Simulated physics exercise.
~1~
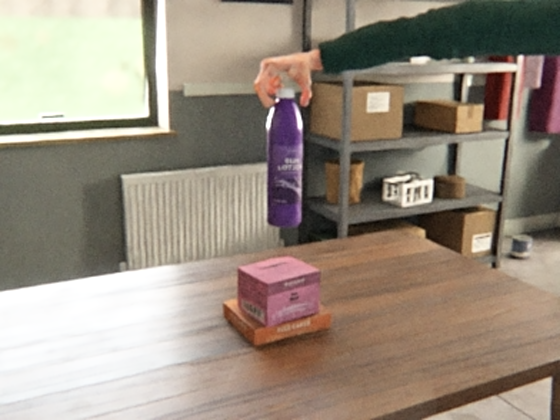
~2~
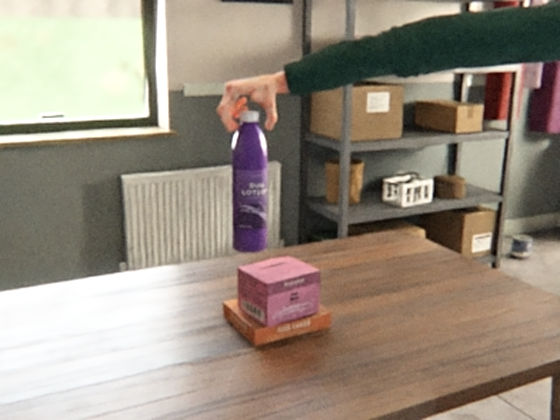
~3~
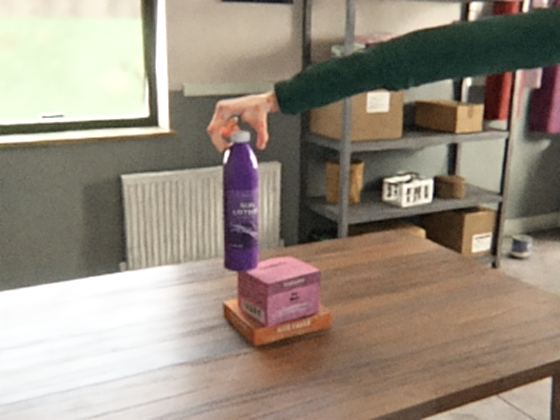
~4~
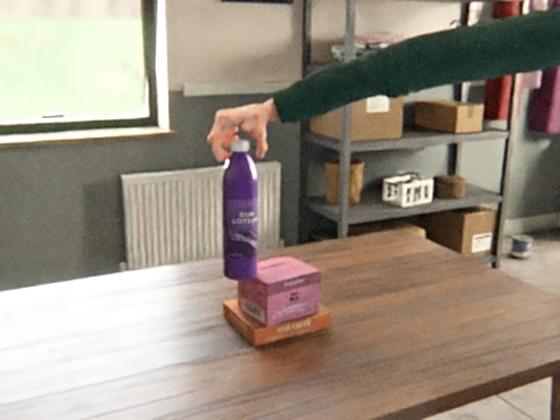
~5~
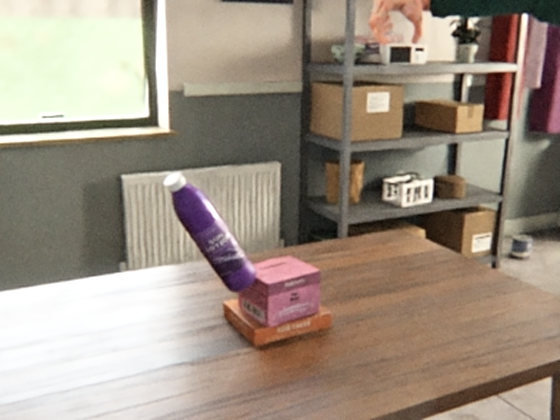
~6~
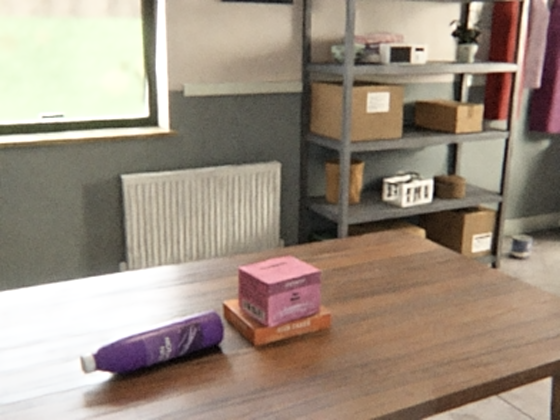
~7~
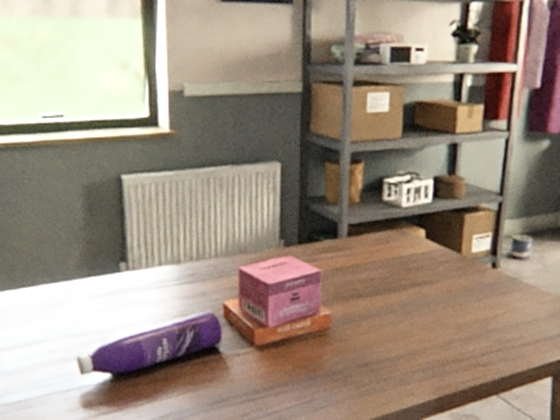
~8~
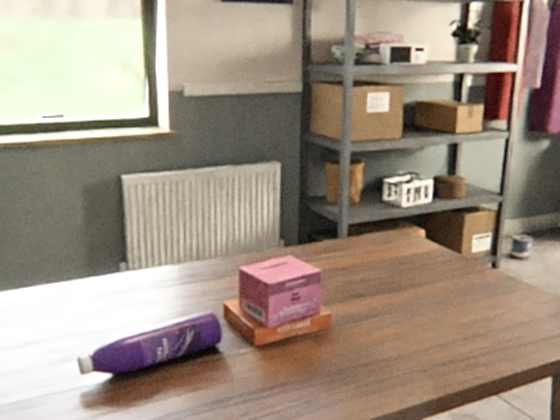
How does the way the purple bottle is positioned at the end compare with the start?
At the start the purple bottle is held upright in the air by a hand. At the end it is lying on its side on the table, to the left of the pink box.
